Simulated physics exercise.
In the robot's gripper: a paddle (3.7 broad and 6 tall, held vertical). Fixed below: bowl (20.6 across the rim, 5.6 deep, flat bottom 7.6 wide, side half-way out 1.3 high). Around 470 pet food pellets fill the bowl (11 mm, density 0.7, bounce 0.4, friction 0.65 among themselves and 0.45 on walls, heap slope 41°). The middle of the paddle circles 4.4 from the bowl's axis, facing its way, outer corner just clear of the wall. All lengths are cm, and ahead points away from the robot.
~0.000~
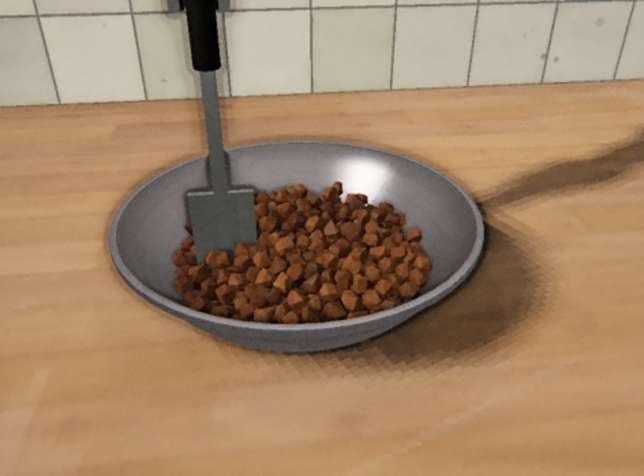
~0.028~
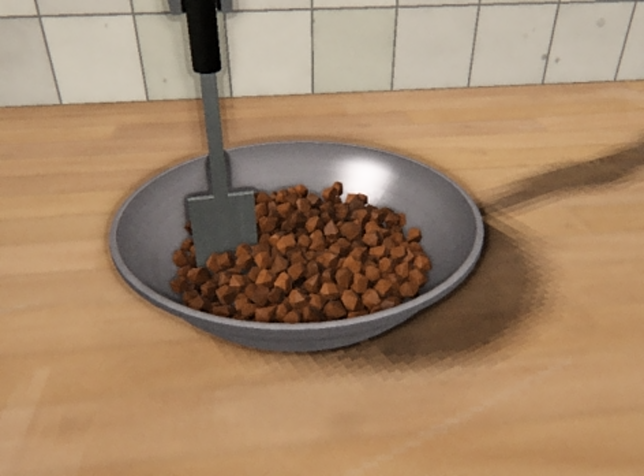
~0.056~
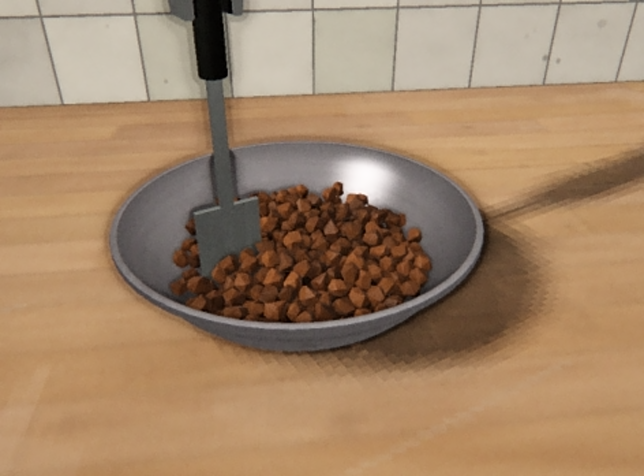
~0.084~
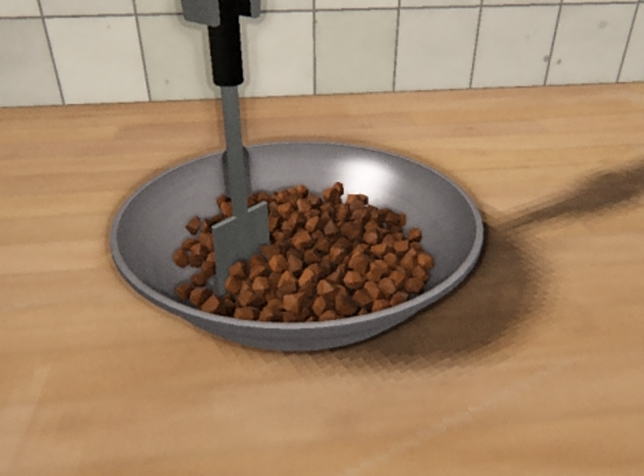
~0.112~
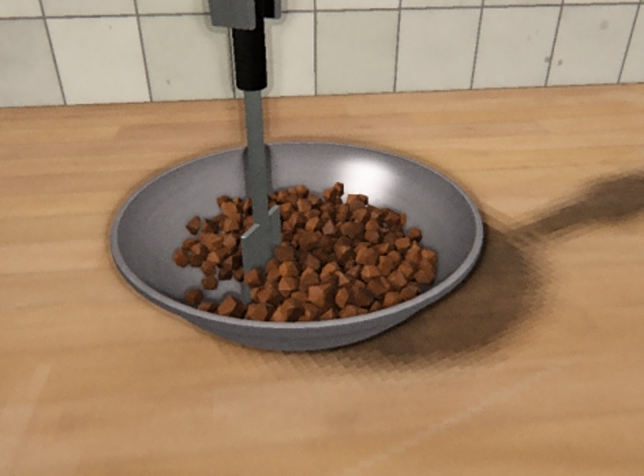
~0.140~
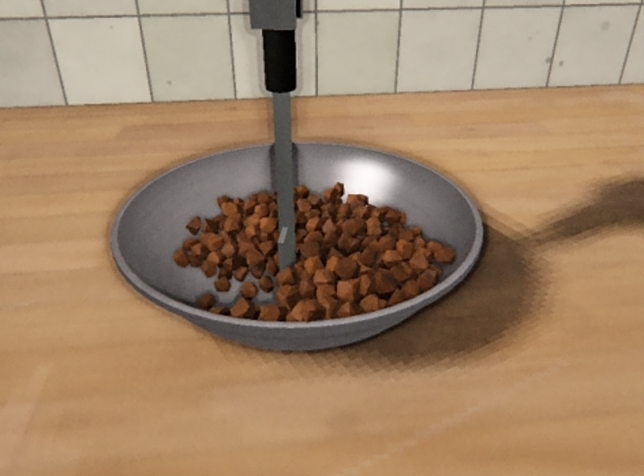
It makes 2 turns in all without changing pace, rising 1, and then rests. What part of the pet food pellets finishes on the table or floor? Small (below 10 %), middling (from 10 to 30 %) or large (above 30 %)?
A middling share, from 10 to 30 %, ends on the table or floor.
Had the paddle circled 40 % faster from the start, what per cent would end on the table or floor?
In that case some 40 per cent.
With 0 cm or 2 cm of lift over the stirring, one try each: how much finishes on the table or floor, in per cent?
Some 30 and 15 per cent.
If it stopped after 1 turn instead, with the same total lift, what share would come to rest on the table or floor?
Then about 10 per cent.
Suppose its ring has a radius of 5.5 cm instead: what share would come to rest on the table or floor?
Then about 35 per cent.
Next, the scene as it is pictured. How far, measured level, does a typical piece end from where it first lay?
Roughly 9 cm.
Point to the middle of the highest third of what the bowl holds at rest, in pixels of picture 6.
At about (274, 255).
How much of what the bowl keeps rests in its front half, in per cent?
Some 50 per cent.
After 0.53 s, 329° round, highest piece 8 above the table; 408 in the bowl, 54 on the table or floor, 5 in flight or on the tool.
After 0.92 s, 221° round, highest piece 7 above the table; 376 in the bowl, 87 on the table or floor, 4 in flight or on the tool.
After 1.31 s, 0° round, highest piece 5 above the table; 375 in the bowl, 92 on the table or floor.
After 2.01 s, 0° round, highest piece 5 above the table; 375 in the bowl, 92 on the table or floor.
In the end, 375 in the bowl, 92 on the table or floor. That is 20 % on the table or floor.
